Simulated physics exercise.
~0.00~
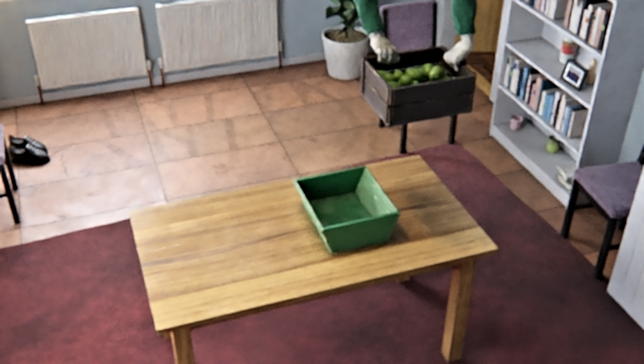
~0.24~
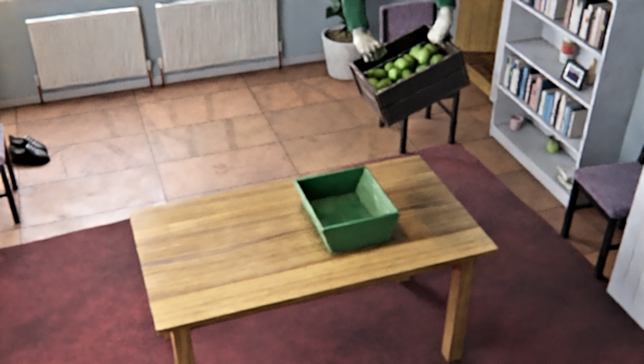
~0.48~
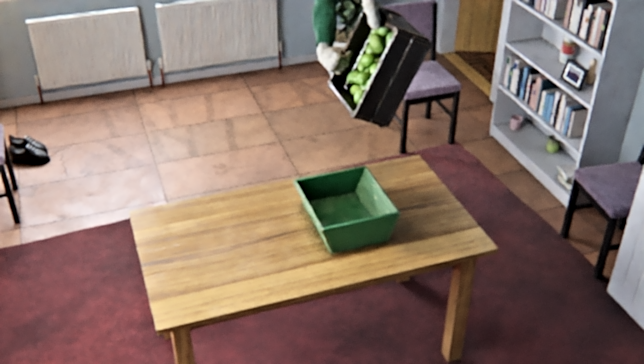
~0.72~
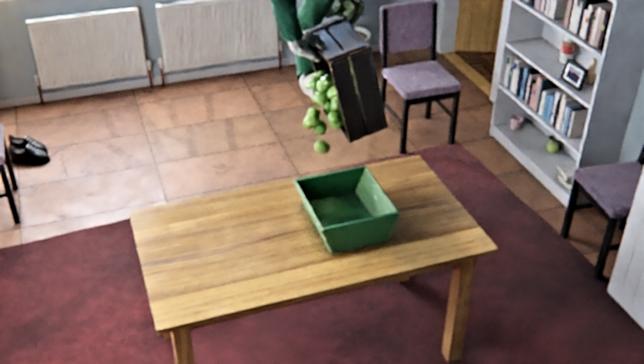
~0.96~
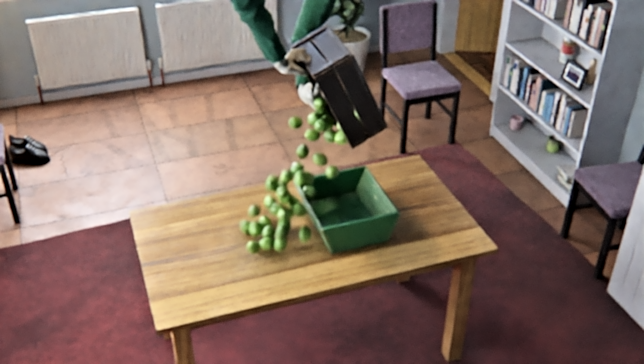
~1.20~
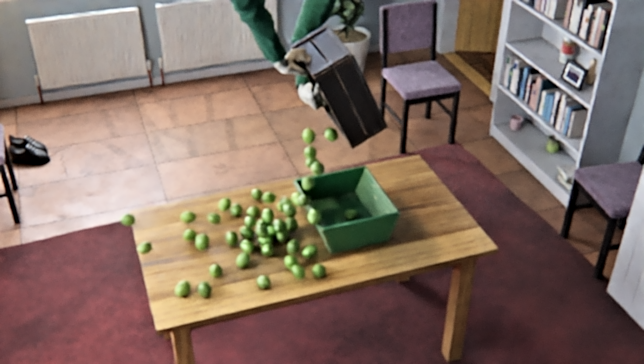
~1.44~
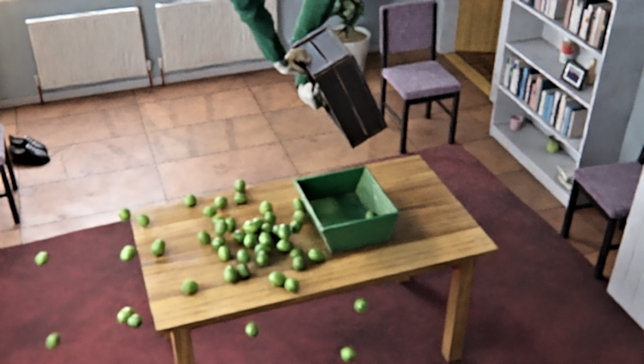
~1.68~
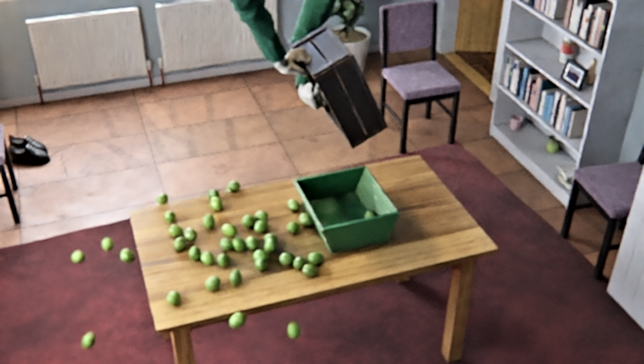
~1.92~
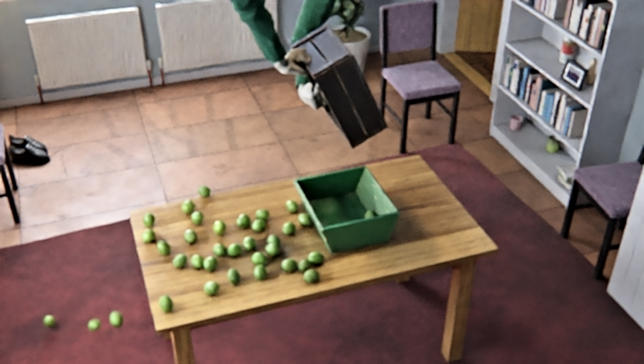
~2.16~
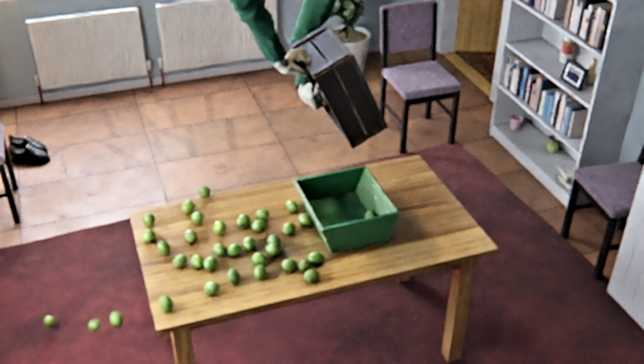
Green limes tumble from a tipped black crate, mostly missing the green tub and scattering.
